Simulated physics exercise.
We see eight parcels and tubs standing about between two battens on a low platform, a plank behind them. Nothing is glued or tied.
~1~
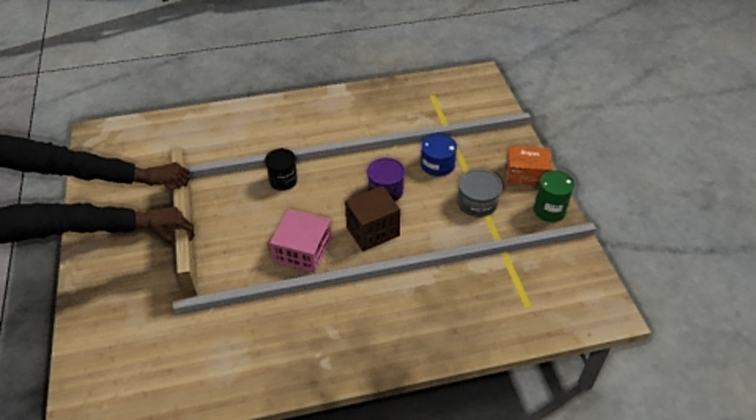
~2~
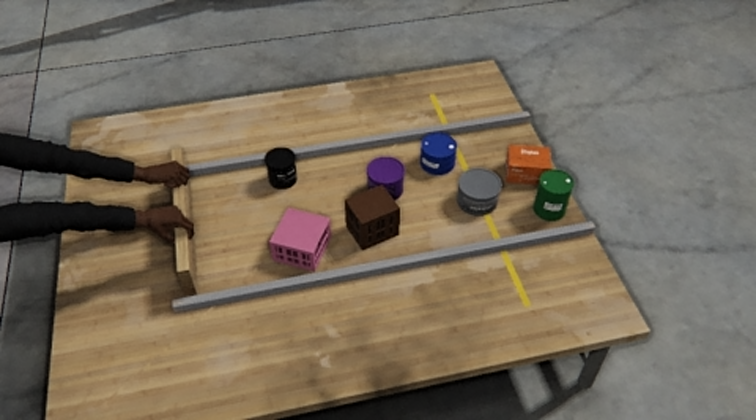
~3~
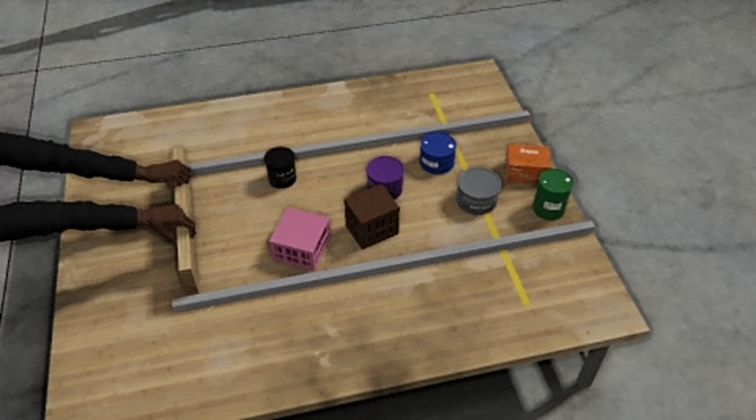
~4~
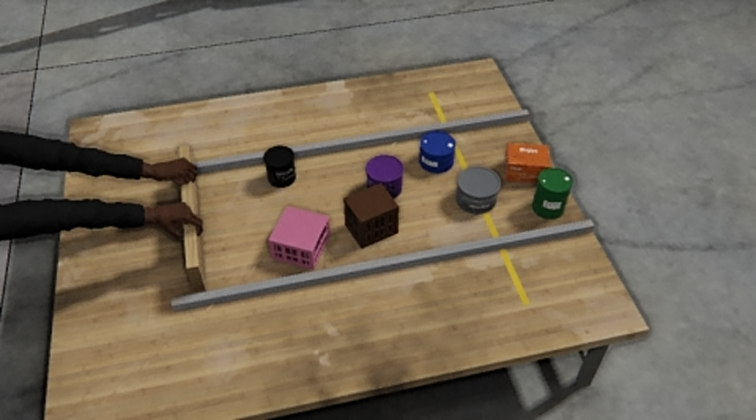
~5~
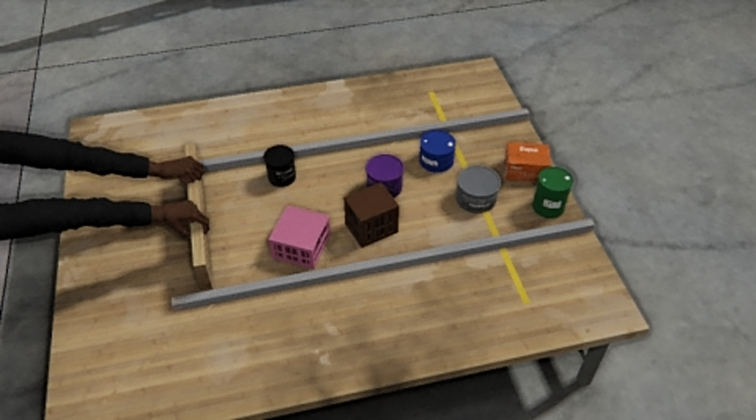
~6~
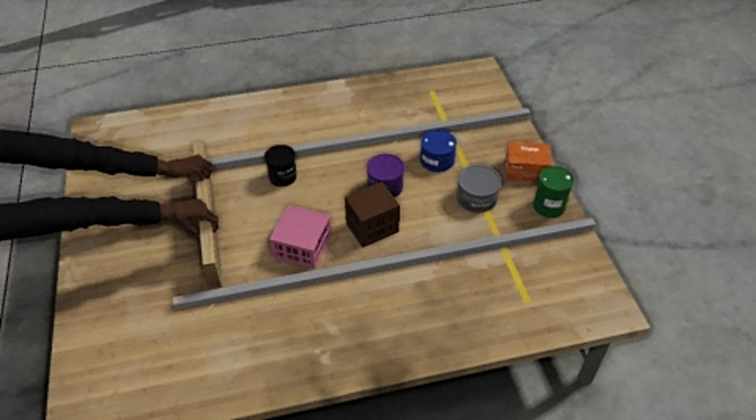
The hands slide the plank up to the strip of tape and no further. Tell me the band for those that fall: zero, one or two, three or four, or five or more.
Here the number that fall off is one or two.
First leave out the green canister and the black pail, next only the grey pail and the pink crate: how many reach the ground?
First 1, then 0.
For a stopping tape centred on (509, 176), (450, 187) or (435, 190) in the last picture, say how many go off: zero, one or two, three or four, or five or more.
The falls would be three or four; none at all; none at all.
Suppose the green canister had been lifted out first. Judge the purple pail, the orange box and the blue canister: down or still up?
The purple pail remains up; the orange box is kept; the blue canister stays on.
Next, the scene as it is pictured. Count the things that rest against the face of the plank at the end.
That makes 3.
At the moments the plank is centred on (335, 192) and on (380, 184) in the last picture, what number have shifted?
At the one place 3, at the other 5.
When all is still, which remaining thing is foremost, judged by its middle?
The orange box ends nearest.
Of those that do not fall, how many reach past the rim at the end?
1 of them.
Early on, none off yet; green canister at rest near (553, 192); orange box at rest near (528, 162); grey pail at rest near (478, 189).
A while later, none off yet; green canister travelled a little near (564, 195); orange box travelled a little near (533, 154); grey pail travelled about its own width near (534, 179).
Finally, the number that fall off is one or two; lost, grey pail and green canister.
